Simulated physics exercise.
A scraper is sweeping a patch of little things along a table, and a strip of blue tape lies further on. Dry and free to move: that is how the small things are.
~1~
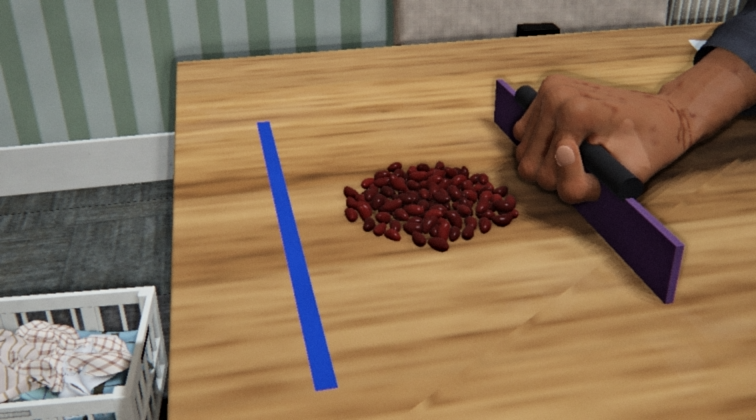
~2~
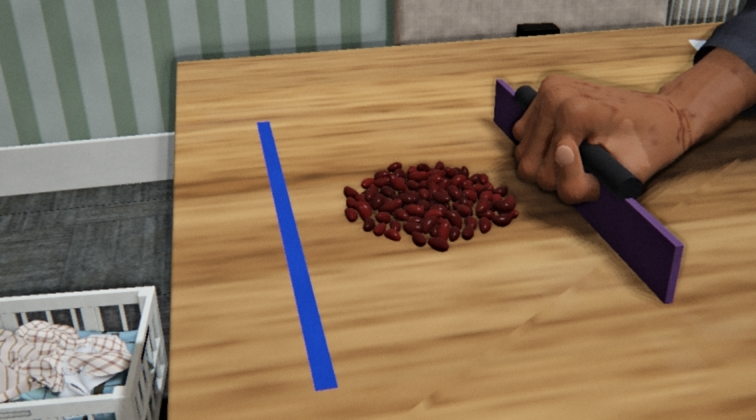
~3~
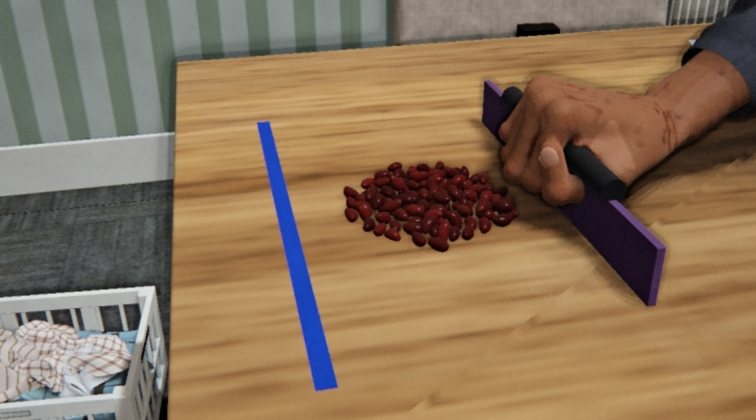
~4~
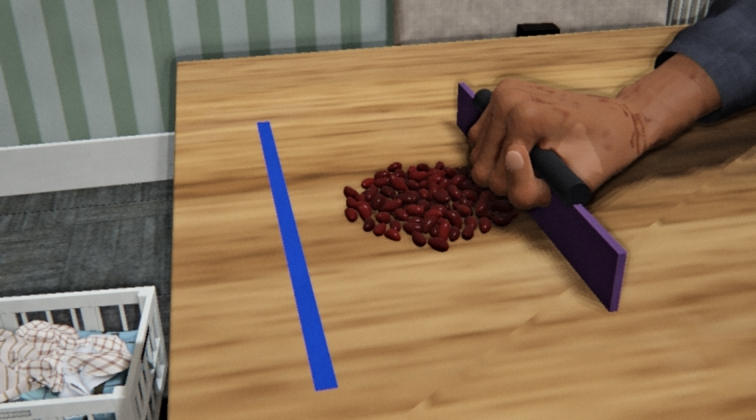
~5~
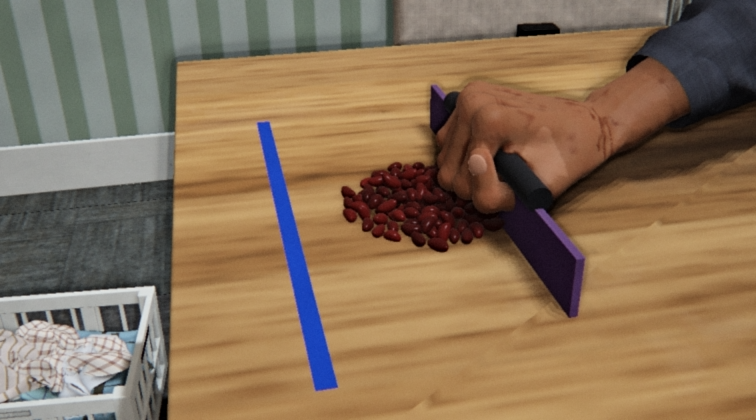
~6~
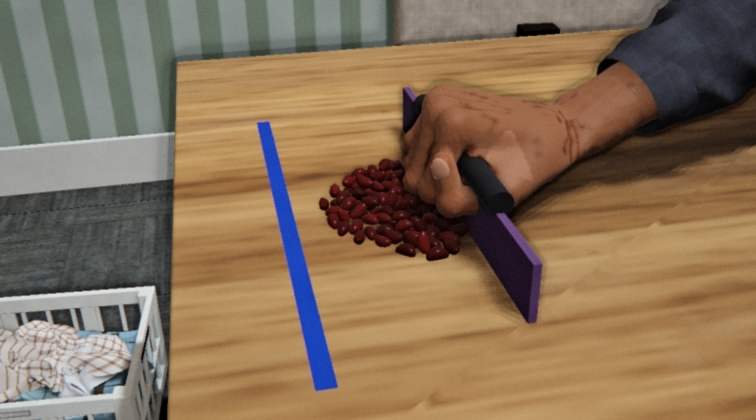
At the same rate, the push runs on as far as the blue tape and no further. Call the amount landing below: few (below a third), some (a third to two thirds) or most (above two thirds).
Few.
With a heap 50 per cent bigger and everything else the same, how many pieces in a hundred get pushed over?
About 20 in a hundred.
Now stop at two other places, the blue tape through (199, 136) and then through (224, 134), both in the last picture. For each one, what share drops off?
First try about 90 per cent, second about 60 per cent.
Just after the last frame, scraper still moving, near (361, 165); heap all on the table, its front near (245, 207).
A moment on, scraper stopped at the blue tape; heap just a few over the edge.
Further on, scraper stopped at the blue tape; heap about a tenth over the edge.
When it is over, scraper stopped at the blue tape; heap about a tenth over the edge.
